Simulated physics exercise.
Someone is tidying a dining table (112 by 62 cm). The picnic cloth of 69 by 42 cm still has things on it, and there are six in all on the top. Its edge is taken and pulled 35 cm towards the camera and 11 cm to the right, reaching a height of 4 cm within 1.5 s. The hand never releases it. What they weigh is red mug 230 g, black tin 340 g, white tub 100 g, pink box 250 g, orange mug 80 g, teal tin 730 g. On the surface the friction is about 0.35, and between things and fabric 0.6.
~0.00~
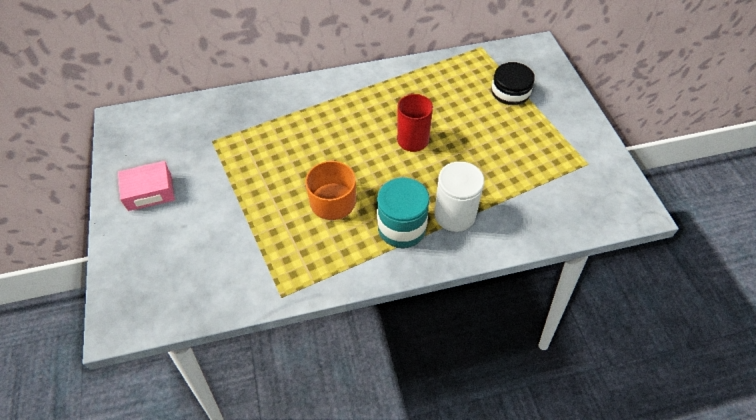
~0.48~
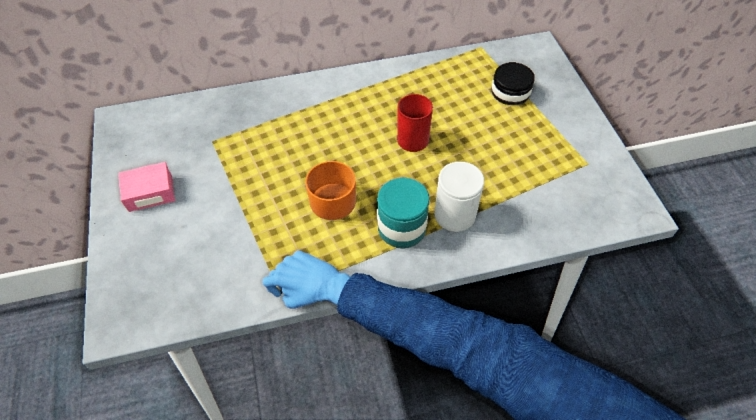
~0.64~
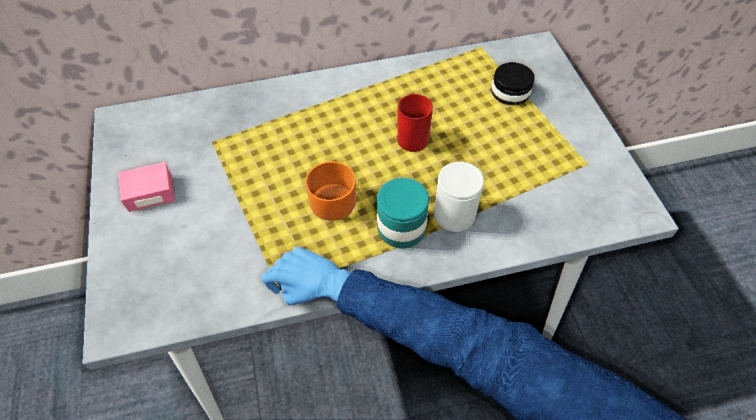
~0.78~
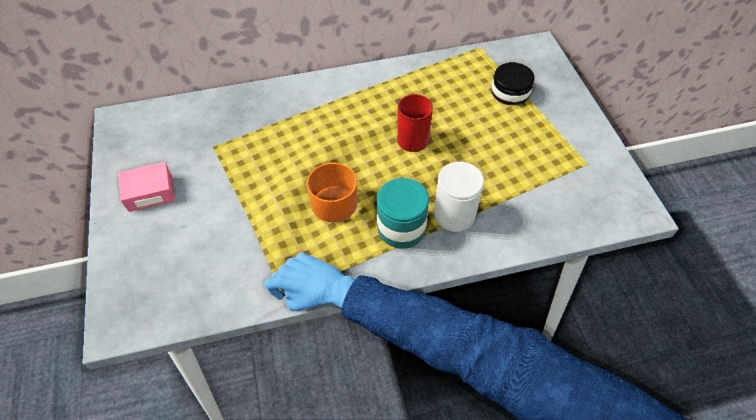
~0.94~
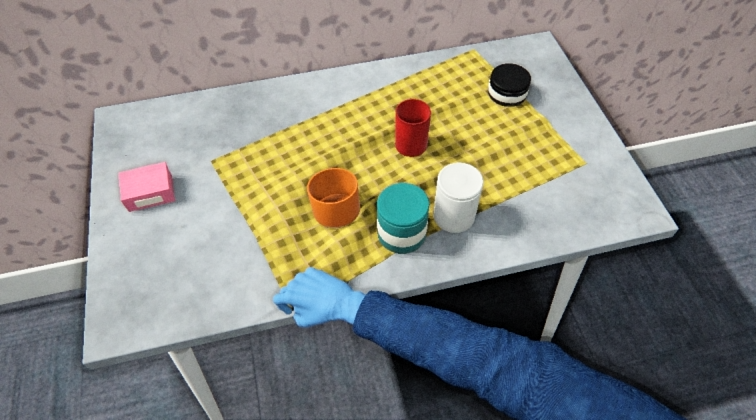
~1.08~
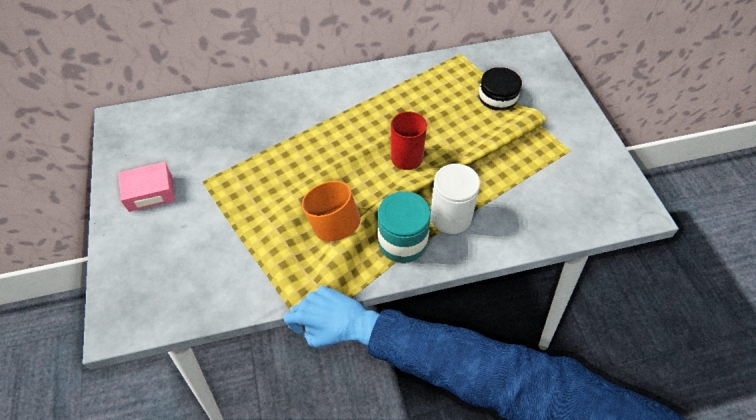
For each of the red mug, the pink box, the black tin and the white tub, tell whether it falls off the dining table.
Result: I'd bet the red mug never leaves the surface. I'd bet the pink box never leaves the surface. I'd bet the black tin never leaves the surface. I'd bet the white tub leaves the surface.
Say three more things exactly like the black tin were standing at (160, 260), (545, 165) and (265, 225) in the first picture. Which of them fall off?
By position: On, on, off.
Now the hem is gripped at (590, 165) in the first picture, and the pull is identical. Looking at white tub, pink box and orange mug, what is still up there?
Log - white tub: Off the top; pink box: Still on top; orange mug: Still on top.
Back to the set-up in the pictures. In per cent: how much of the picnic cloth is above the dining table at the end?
Roughly 60%.
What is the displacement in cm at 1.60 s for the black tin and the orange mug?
Roughly black tin 15 cm and orange mug 25 cm.
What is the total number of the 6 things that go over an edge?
Counted result: 3.
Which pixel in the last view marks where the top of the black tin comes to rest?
(447, 128).
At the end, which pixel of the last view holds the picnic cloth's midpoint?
Around (394, 262).
After 1.3 s, 90 % of the picnic cloth is still over the top; red mug 12 cm off its start, black tin 9 cm off its start, white tub 4 cm off its start.
After 1.6 s, 80 % of the picnic cloth is still over the top; red mug 21 cm off its start, black tin 17 cm off its start, white tub 9 cm off its start.
After 1.9 s, 65 % of the picnic cloth is still over the top; red mug 27 cm off its start at (387, 212), white tub 22 cm off its start at (472, 319), black tin 22 cm off its start at (448, 124).
After 2.1 s, 60 % of the picnic cloth is still over the top; white tub over the edge, red mug 28 cm off its start, black tin 23 cm off its start.
After 3.7 s, 60 % of the picnic cloth is still over the top; white tub over the edge, red mug 29 cm off its start at (399, 223), black tin 23 cm off its start at (447, 128), pink box 0 cm off its start at (144, 180).
